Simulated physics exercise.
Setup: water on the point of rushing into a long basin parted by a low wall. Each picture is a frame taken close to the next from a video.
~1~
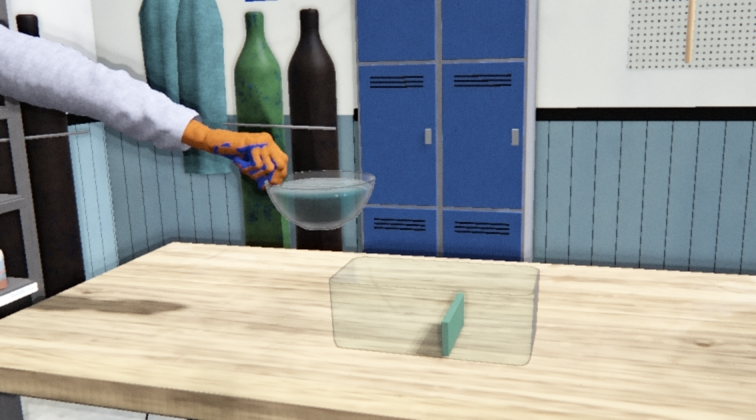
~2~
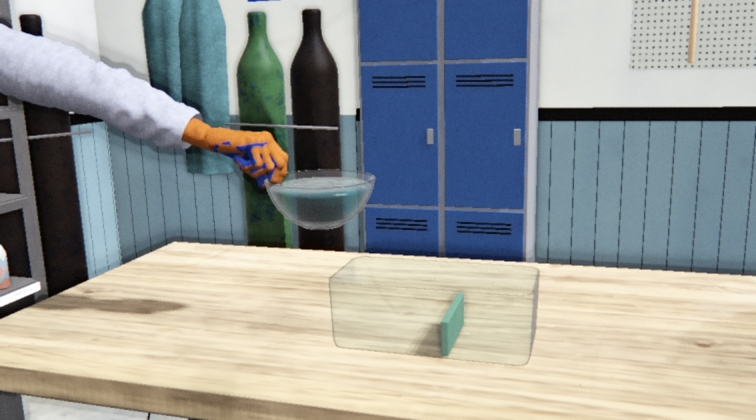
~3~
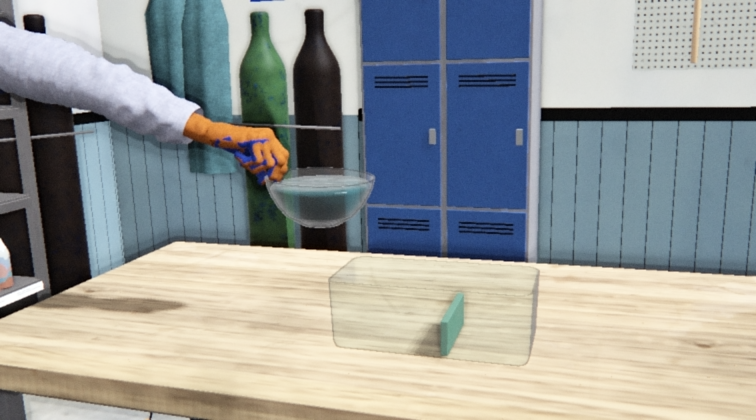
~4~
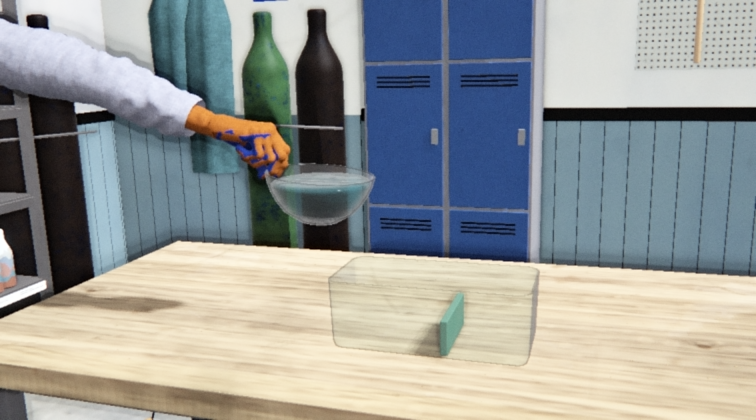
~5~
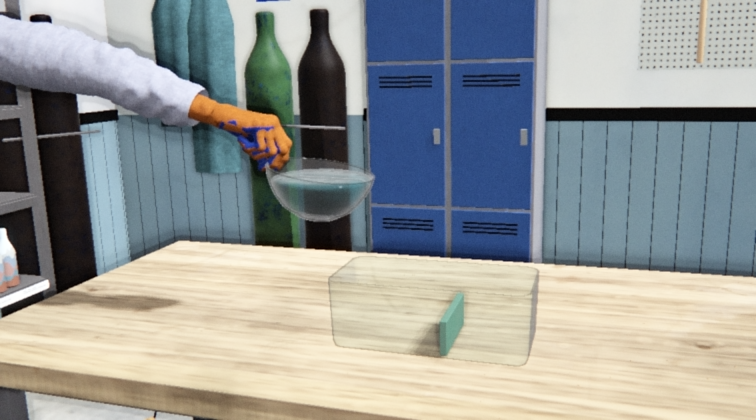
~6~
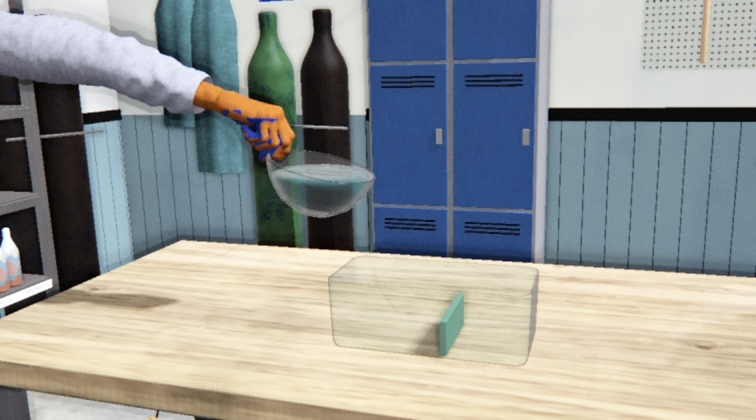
In a room with blue lockers, an orange-gloved hand held a glass bowl of bluish water above a clear basin on a wooden table, then slowly tilted it slightly to the right.
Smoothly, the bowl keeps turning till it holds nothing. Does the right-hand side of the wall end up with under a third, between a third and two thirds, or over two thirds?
It ends up with between a third and two thirds.
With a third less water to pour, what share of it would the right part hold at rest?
I'd reckon close to 30 %.
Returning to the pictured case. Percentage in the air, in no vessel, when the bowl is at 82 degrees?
55 in a hundred.
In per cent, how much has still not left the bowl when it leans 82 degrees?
Around 35 in a hundred.
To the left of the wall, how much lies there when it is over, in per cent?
I'd put it near 50 per cent.
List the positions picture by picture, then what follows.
It leans 0°; its right rim is at (372, 182); the water meets the walls at (276, 185) and (371, 188); the long basin's rim runs from (342, 269) to (537, 282); the wall's top is at (454, 308), in the first frame.
It leans 1°; its right rim is at (372, 182); the water meets the walls at (276, 184) and (370, 187), in the second frame.
It leans 2°; its right rim is at (372, 182); the water meets the walls at (276, 182) and (370, 185), in the third frame.
It leans 5°; its right rim is at (371, 182); the water meets the walls at (277, 179) and (370, 183), in the fourth frame.
It leans 9°; its right rim is at (371, 182); the water meets the walls at (278, 174) and (370, 180), in the fifth frame.
It leans 15°; its right rim is at (371, 182); the water meets the walls at (279, 169) and (372, 178); 1 per cent is over the edge, in the sixth frame.
A moment on, the bowl is tipped on its side and 33 per cent is still to pour, 12 is left of the wall and 0 right of it.
Next, the bowl is tipped right over and 0 per cent is still to pour, 37 is left of the wall and 53 right of it.
Then the bowl is tipped right over and 0 per cent is still to pour, 48 is left of the wall and 46 right of it.
Later the bowl is tipped right over and 0 per cent is still to pour, 50 is left of the wall and 45 right of it.
In the end 50 per cent lies left of the wall, 45 right of it and 5 outside.
